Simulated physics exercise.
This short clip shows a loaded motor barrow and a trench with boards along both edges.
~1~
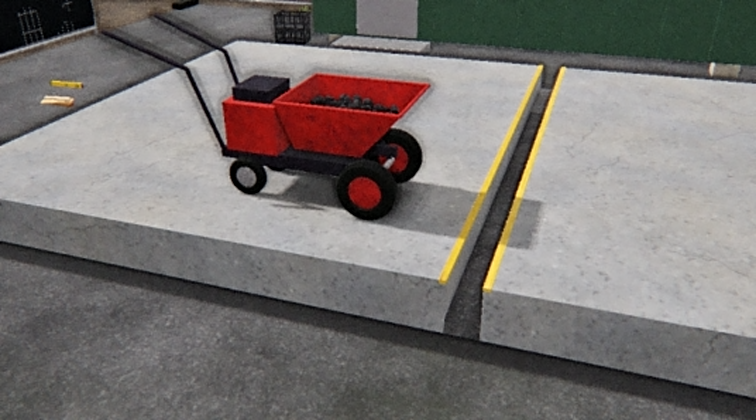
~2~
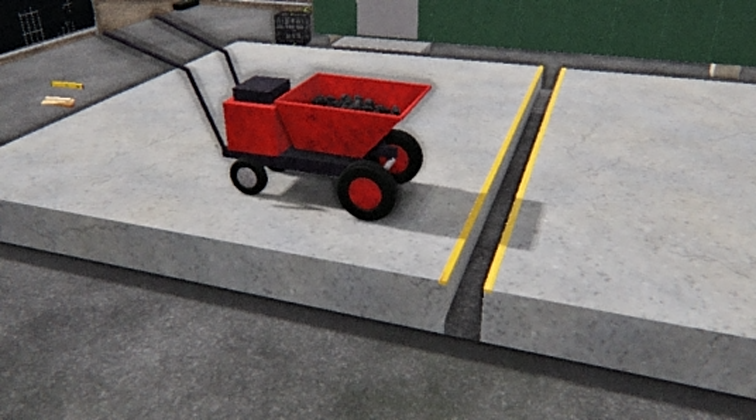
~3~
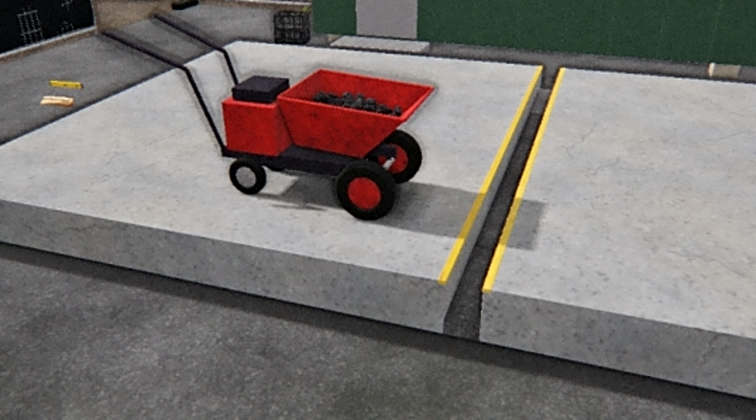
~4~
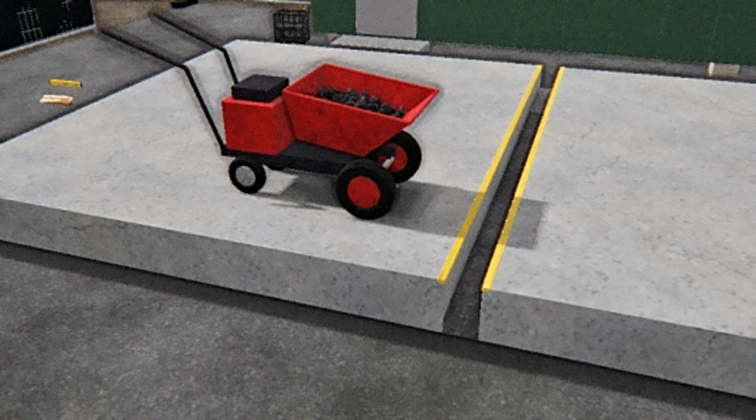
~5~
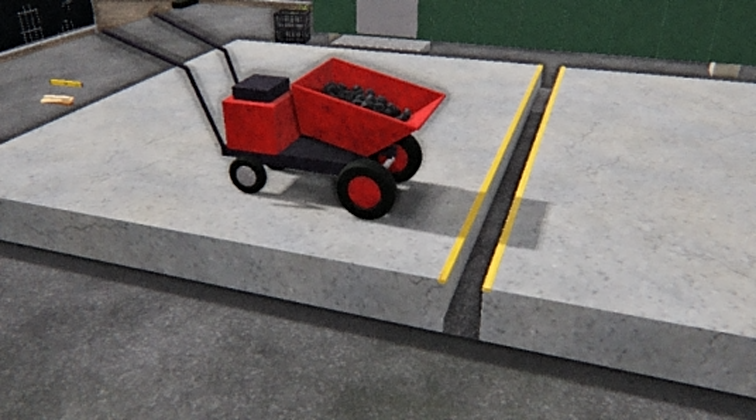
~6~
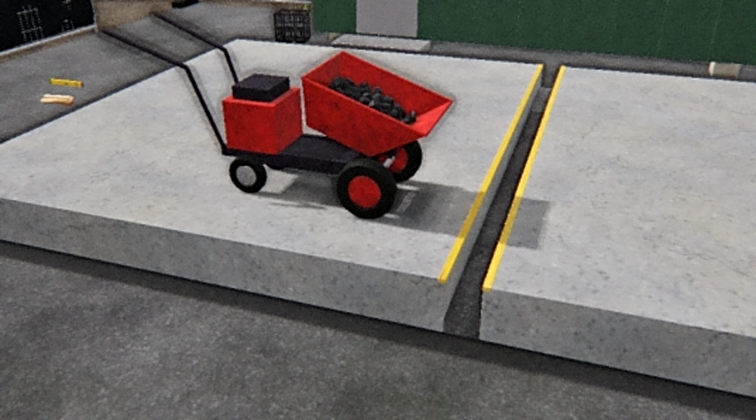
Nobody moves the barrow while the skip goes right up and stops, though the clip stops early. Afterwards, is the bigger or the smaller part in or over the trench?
The bigger part is.
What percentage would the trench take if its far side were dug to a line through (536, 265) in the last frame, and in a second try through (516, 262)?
The first case gives close to 100 per cent and the second close to 100 per cent.
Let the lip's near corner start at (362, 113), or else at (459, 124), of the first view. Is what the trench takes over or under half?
Case one - a minority; case two - a minority.
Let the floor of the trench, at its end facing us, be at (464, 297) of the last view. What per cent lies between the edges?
I'd guess about 60 %.
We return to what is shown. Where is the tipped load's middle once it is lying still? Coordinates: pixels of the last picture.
At about (490, 233), give or take.
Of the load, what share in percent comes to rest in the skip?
Close to 5 percent.
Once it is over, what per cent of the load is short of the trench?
10 %.
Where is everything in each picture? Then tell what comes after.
Lip of the skip at (400, 117), level; top of the load at (343, 114), lumps of coal; first edge of the trench at (455, 252); far edge at (497, 260), the trench under half as wide as the skip, and about as deep as wide, in the first picture.
Lip of the skip at (402, 118), level; top of the load at (345, 114), in the second picture.
Lip of the skip at (405, 120), tipped barely; top of the load at (339, 108), in the third picture.
Lip of the skip at (410, 123), tipped a little; top of the load at (343, 104), in the fourth picture.
Lip of the skip at (418, 129), tipped a little; top of the load at (338, 98), in the fifth picture.
Lip of the skip at (426, 135), tipped clearly; top of the load at (346, 94); first edge of the trench at (455, 251); far edge at (497, 259), in the sixth picture.
Soon, skip tipped steeply; all in the skip.
A while on, skip tipped right over; most in the skip; a small part short of the trench; about a quarter in or heaped over the trench.
Towards the end, skip tipped right over; a small part in the skip; a small part short of the trench; most in or heaped over the trench; a stray few beyond it.
Finally, skip tipped right over; a small part in the skip; a small part short of the trench; most in or heaped over the trench; a stray few beyond it.
